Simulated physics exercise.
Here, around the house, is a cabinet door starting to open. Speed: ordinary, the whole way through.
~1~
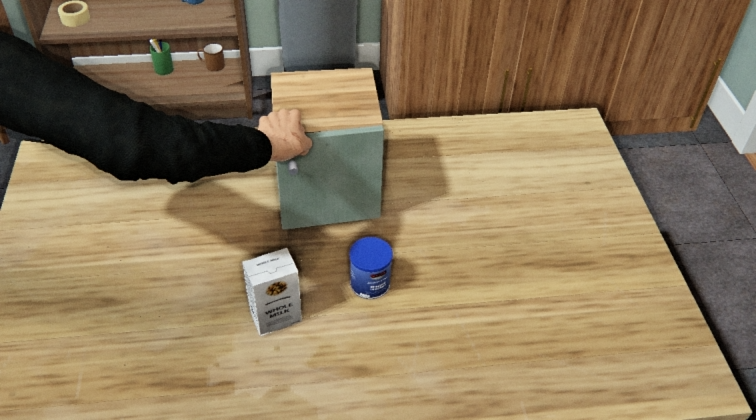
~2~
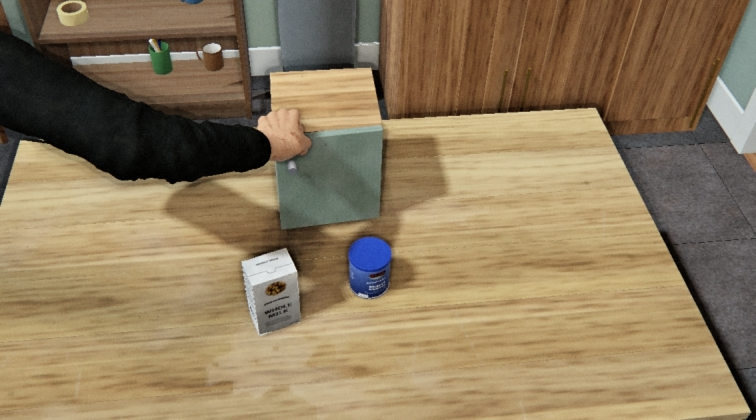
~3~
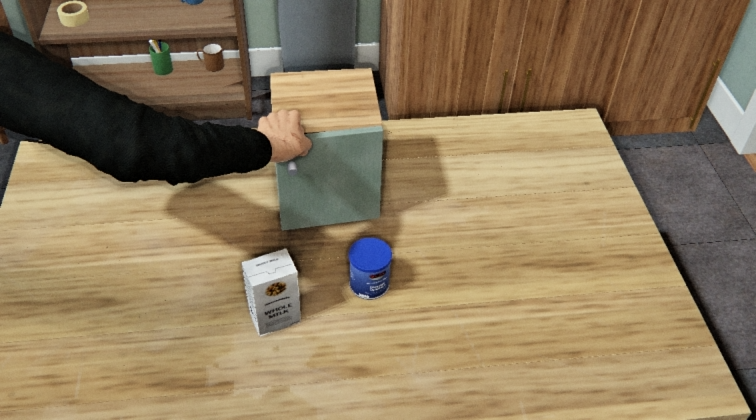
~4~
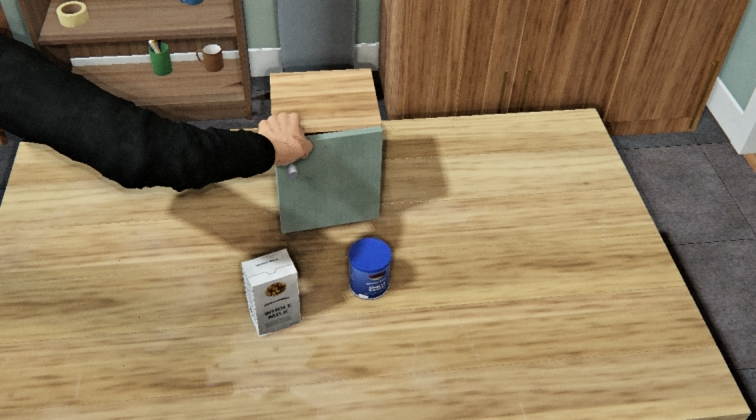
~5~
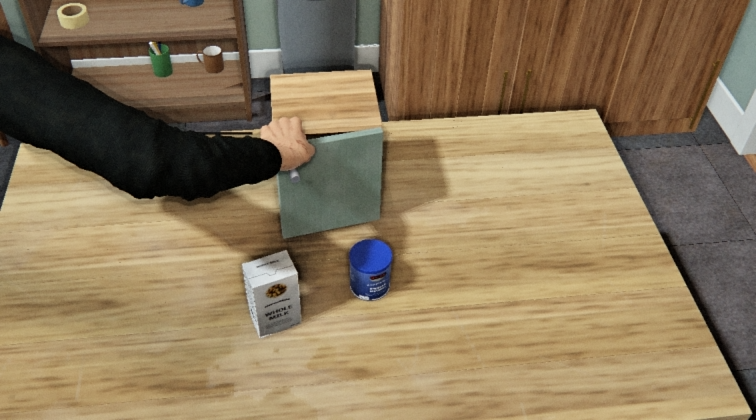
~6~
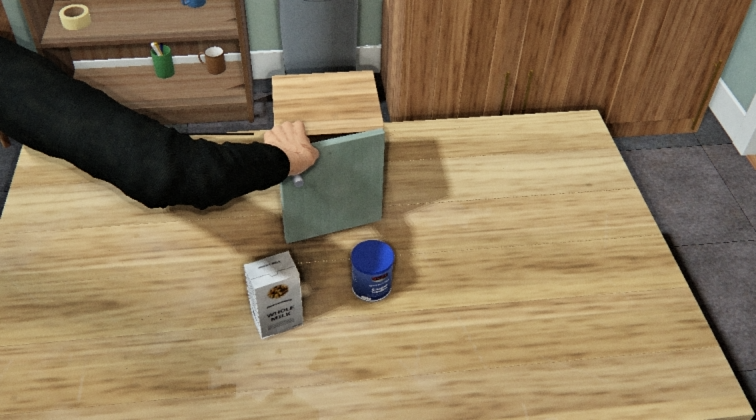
The clip opens on a wooden table with a white carton and a blue tin in front of a small cabinet, a dark-sleeved hand resting at the top left of its closed-looking green door. After barely moving at first, the hand pulls the door slightly outward, opening a narrow gap.
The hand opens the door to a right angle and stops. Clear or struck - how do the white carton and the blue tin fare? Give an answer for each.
As I see it, the white carton stays put, the blue tin gets hit.
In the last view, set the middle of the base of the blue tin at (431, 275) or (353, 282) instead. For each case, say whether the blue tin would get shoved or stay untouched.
Blue tin: Is not touched; is hit.
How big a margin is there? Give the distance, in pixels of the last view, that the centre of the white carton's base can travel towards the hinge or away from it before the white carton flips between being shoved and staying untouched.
Looks like close to 32 pixels, moving right.
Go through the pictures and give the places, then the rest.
The first frame shows door 4° open; white carton (273, 293); blue tin (370, 269); door (331, 183).
The second frame shows door 4° open; blue tin (370, 269); door (330, 183).
The third frame shows door 4° open; white carton (272, 293); door (331, 184).
The fourth frame shows door 7° open; blue tin (369, 269); door (331, 186).
The fifth frame shows door 10° open; white carton (273, 295); door (332, 189).
The sixth frame shows door 13° open; white carton (275, 296); blue tin (372, 271); door (334, 192).
Then, 1.30 s after the last picture, door 65° open; white carton at rest near (275, 296); blue tin moving near (376, 273).
Then, 1.66 s after the last picture, door 79° open; white carton at rest near (275, 296); blue tin moved about its own width near (398, 277).
At rest, the white carton escapes contact, near (275, 296); the blue tin gets knocked, near (416, 276).
